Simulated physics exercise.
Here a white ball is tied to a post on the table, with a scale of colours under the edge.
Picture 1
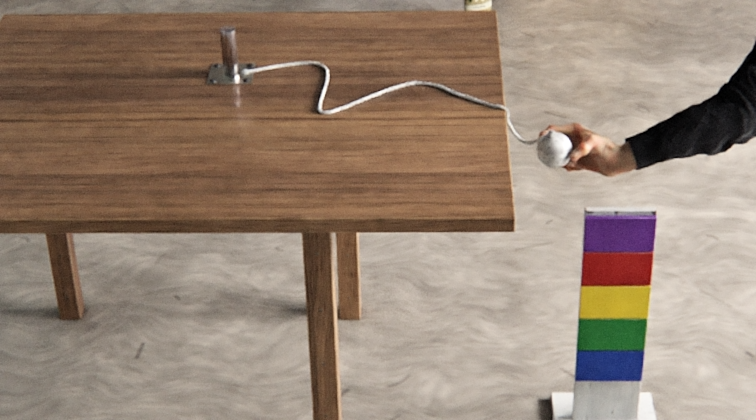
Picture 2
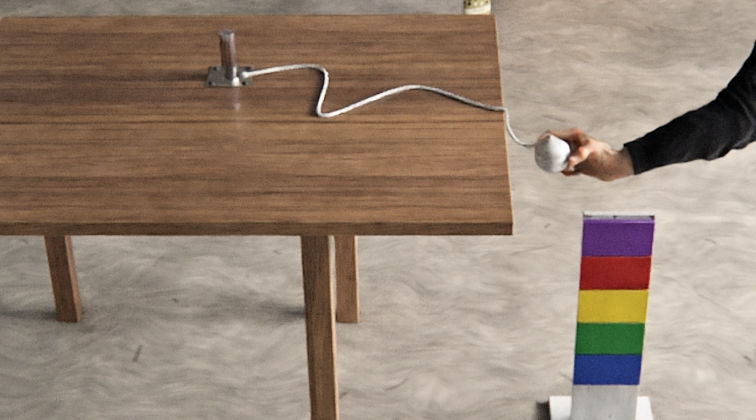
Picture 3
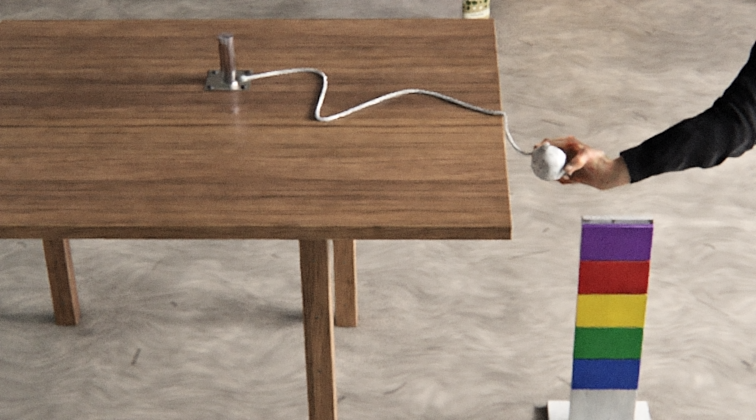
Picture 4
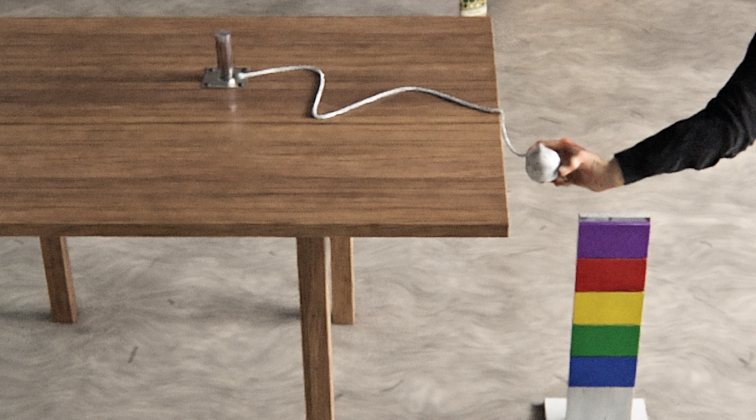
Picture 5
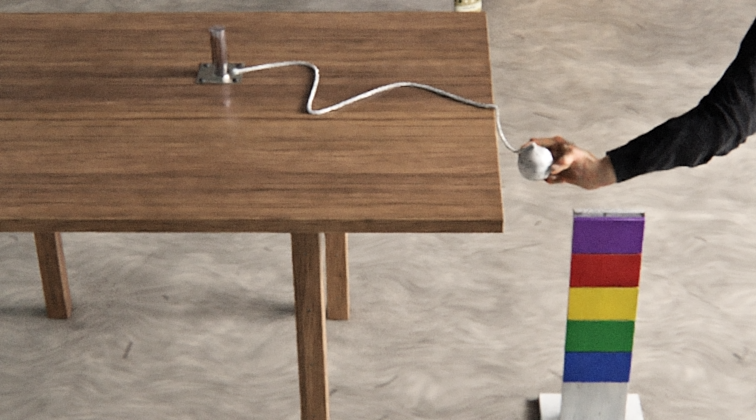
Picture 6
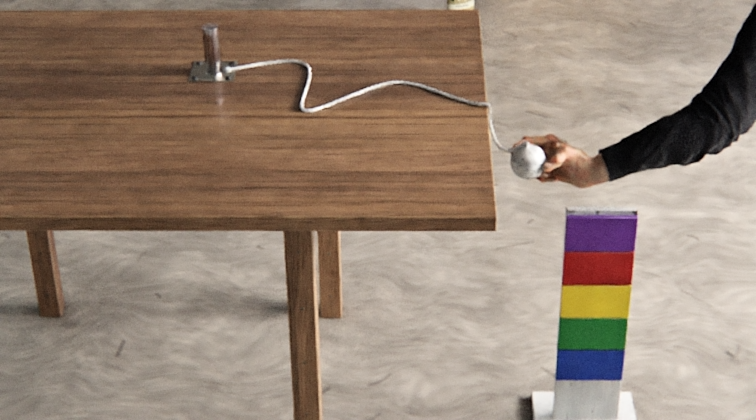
A hand holds a white ball, tied by a cord to a post, nearly still beside the table.
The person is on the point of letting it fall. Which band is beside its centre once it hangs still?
The yellow band.
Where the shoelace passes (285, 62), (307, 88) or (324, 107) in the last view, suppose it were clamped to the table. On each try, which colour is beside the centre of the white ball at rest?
Answer: Yellow, red and purple, in that order.
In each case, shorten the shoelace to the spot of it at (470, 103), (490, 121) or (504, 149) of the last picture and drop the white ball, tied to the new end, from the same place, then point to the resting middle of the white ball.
About (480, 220), then (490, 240), then (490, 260).
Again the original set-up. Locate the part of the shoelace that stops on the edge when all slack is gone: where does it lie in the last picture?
The point sits close to (373, 88).
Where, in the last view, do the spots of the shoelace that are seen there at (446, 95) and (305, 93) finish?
To (485, 174) for the first and to (369, 85) for the second.
A little later, ball near (457, 289); level with yellow.
Next, ball near (498, 286); level with yellow.
When it is over, ball near (482, 285); level with yellow. At yellow.
